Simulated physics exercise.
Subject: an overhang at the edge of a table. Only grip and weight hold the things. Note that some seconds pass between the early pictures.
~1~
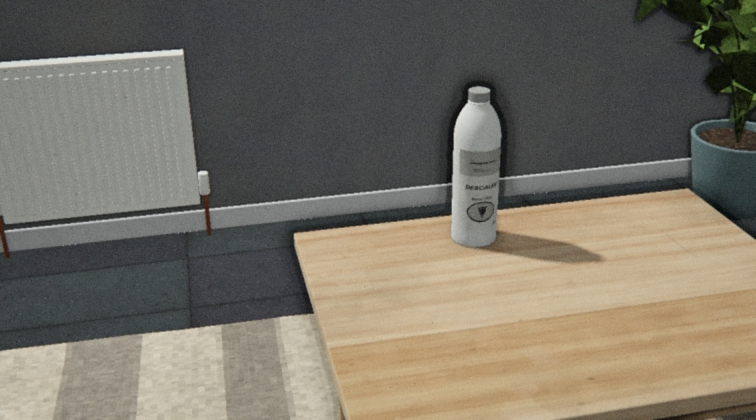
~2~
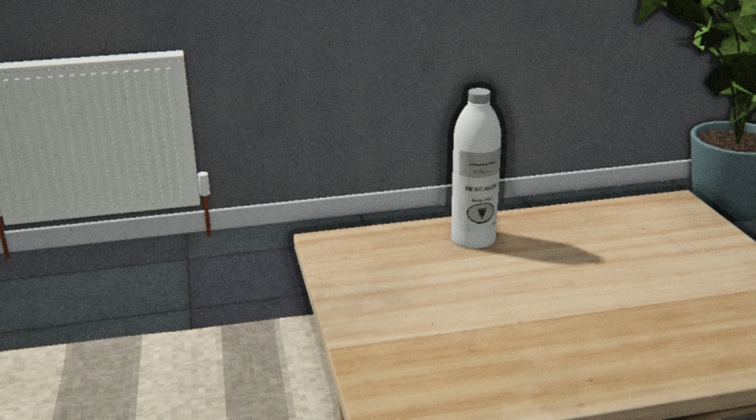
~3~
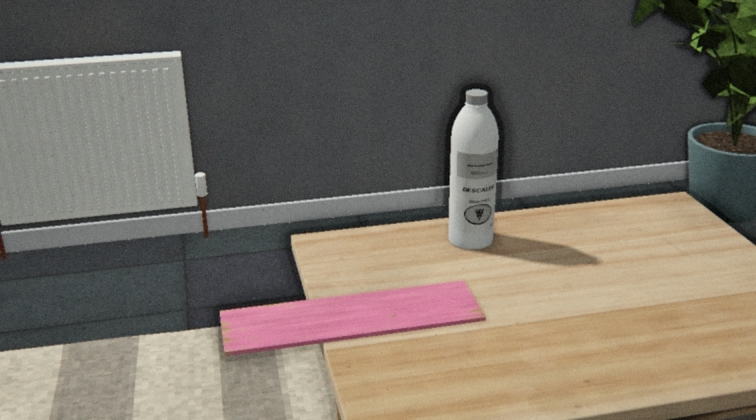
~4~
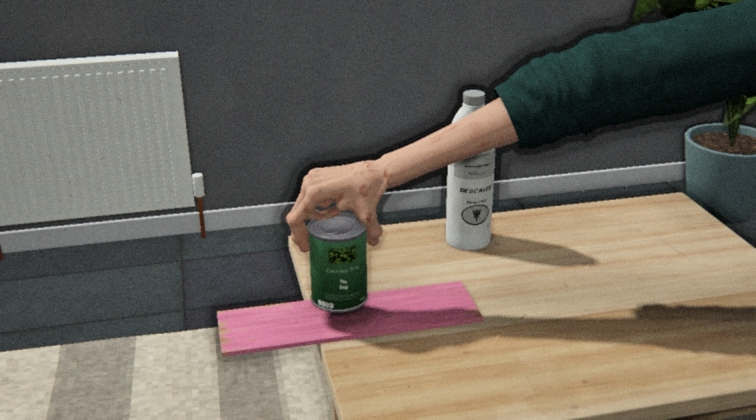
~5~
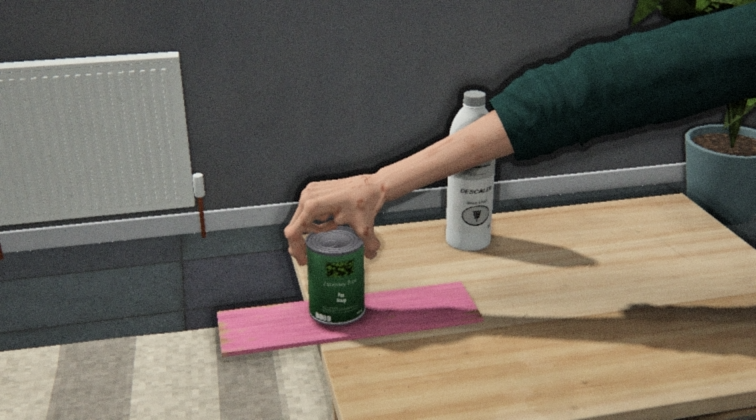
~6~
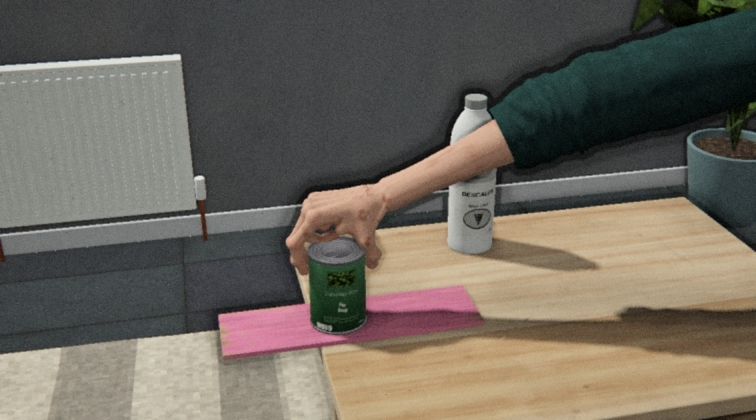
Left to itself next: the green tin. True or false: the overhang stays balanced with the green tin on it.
True.
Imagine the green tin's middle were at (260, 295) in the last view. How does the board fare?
After that it tumbles.
Then, 0.20 s past the last view, nothing moves.
Then, 0.50 s past the last view, green tin resting near (337, 285).
Finally, all 3 still in place. Final places as the last picture's camera would see them, green tin near (337, 285). The board stays on the table.
